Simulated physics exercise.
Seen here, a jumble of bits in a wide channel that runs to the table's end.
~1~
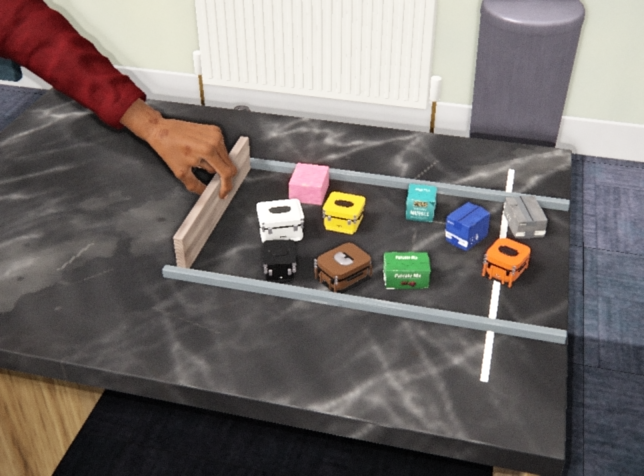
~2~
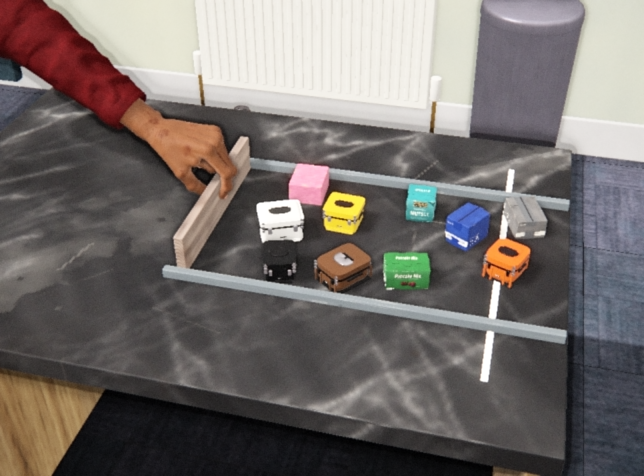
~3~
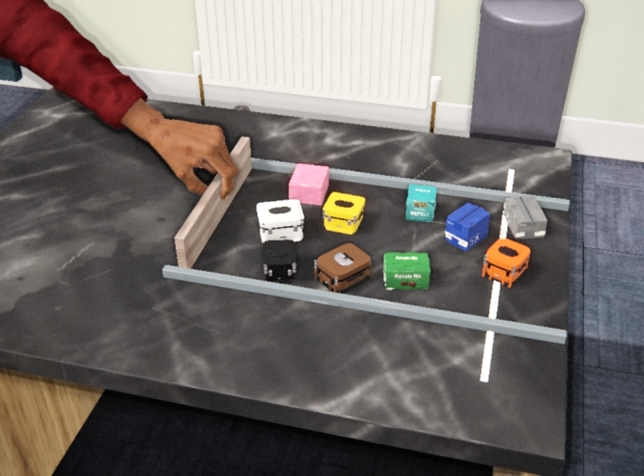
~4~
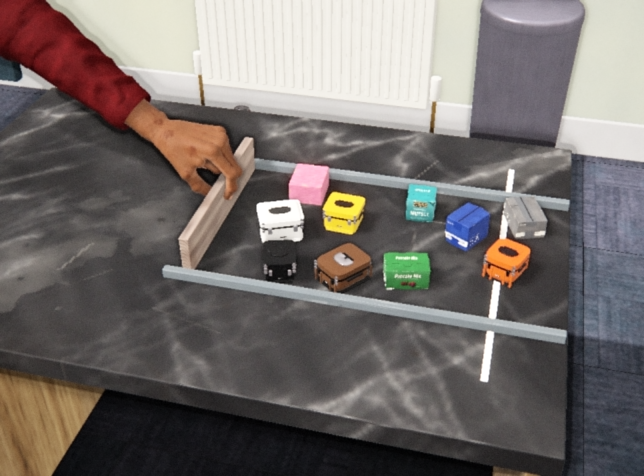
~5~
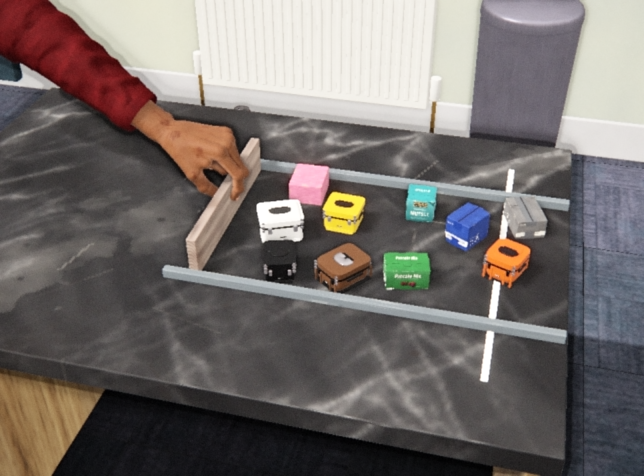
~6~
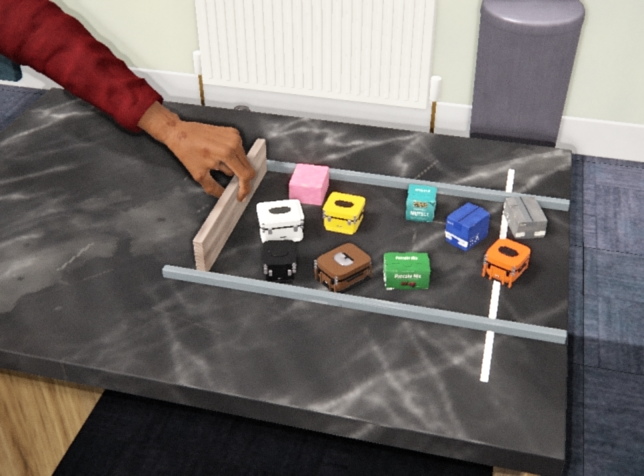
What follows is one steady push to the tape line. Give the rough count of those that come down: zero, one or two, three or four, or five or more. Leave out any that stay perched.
The number that fall off is one or two.
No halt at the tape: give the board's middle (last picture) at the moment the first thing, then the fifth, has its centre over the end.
First at (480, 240), next at (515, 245).
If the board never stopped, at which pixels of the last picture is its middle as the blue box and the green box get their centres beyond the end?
Its middle is around (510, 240) and around (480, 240).
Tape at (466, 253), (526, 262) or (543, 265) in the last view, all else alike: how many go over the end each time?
The counts: 0, 6 and 6.
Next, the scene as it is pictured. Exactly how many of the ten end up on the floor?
In all, 2 of them.
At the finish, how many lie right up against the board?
4 of them.
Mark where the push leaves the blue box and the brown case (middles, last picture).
First (558, 246), then (547, 298).
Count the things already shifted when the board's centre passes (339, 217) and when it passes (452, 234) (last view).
The counts are 6 and 10.
Early on, none off yet; grey box at rest near (525, 217); orange case at rest near (507, 262); blue box at rest near (467, 226).
Finally, the number that fall off is one or two; lost, green box and grey box.
